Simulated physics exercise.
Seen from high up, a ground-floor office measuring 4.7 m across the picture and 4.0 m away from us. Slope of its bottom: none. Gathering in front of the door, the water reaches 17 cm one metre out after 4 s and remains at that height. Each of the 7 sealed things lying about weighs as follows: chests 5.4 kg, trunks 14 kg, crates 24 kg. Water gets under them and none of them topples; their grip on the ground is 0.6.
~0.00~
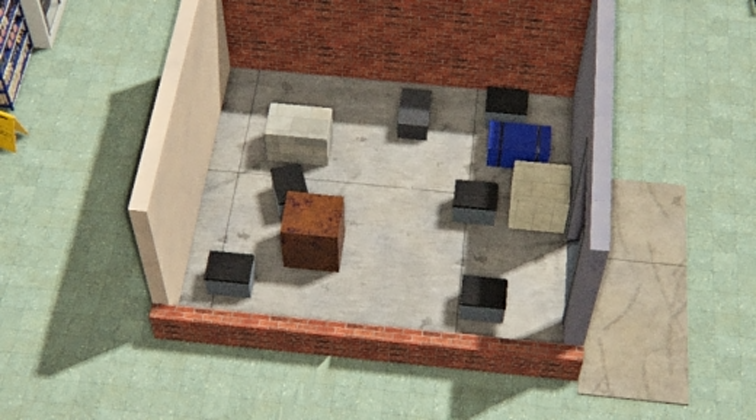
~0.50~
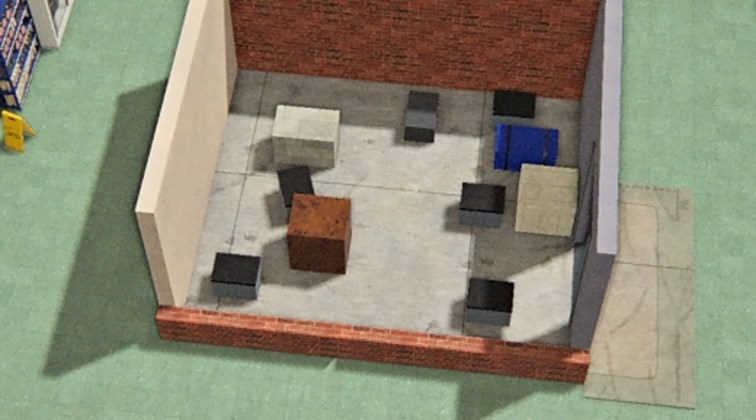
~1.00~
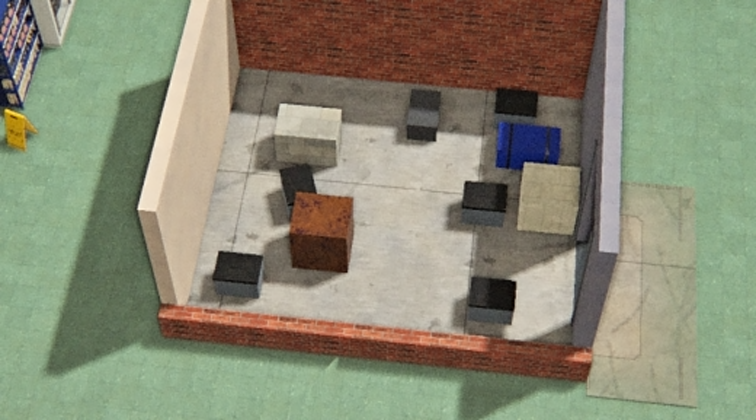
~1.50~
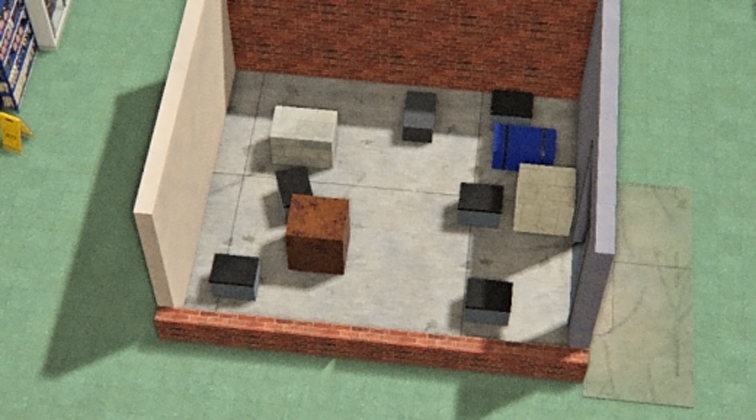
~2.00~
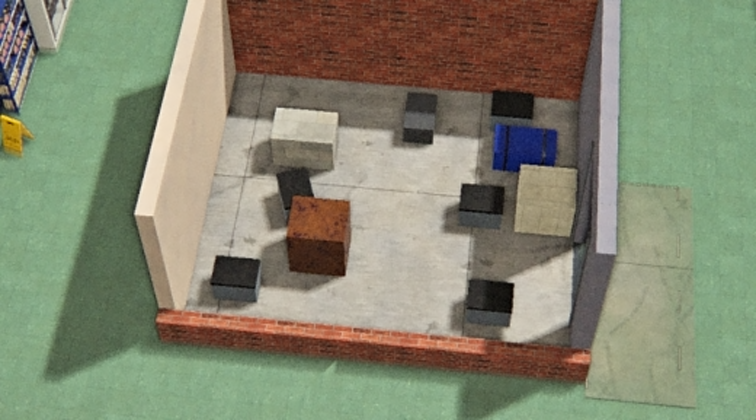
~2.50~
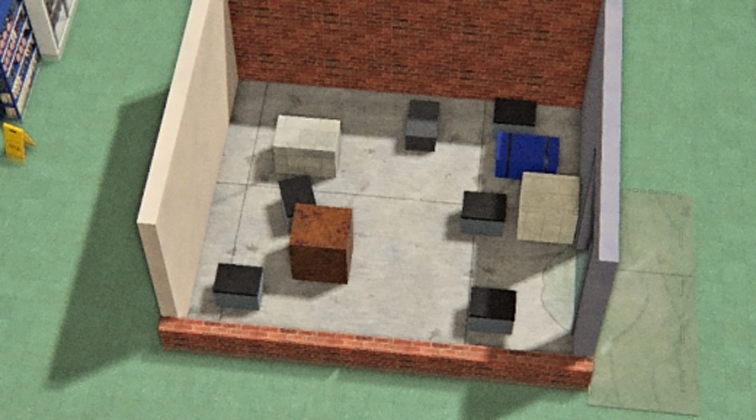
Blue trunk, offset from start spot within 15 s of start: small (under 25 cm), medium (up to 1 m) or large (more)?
Offset small.
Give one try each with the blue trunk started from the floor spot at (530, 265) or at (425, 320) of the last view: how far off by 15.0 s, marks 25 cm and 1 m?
Results in order: It ends up well away; it ends up well away.
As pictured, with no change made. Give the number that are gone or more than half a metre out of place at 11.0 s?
My count gives 2.
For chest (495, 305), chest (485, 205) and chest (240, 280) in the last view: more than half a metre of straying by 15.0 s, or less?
Note - in order: Farther; smaller; farther.
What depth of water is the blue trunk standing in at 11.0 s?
Close to 1 centimetres.
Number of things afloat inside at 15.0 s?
6 at that moment.
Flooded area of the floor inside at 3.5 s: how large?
I'd estimate close to 2.0 m2.
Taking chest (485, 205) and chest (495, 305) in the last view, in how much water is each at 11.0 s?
Roughly 2 and 7 cm.
After 3.5 s the blue trunk is near (528, 148), 0.0 m from its start, aground; 0 afloat.
After 6.8 s the blue trunk is near (528, 148), 0.0 m from its start, aground; 1 afloat.
After 11.0 s the blue trunk is near (528, 148), 0.0 m from its start, aground; 3 afloat.
After 15.0 s the blue trunk is near (532, 152), 0.1 m from its start, afloat; 6 afloat.
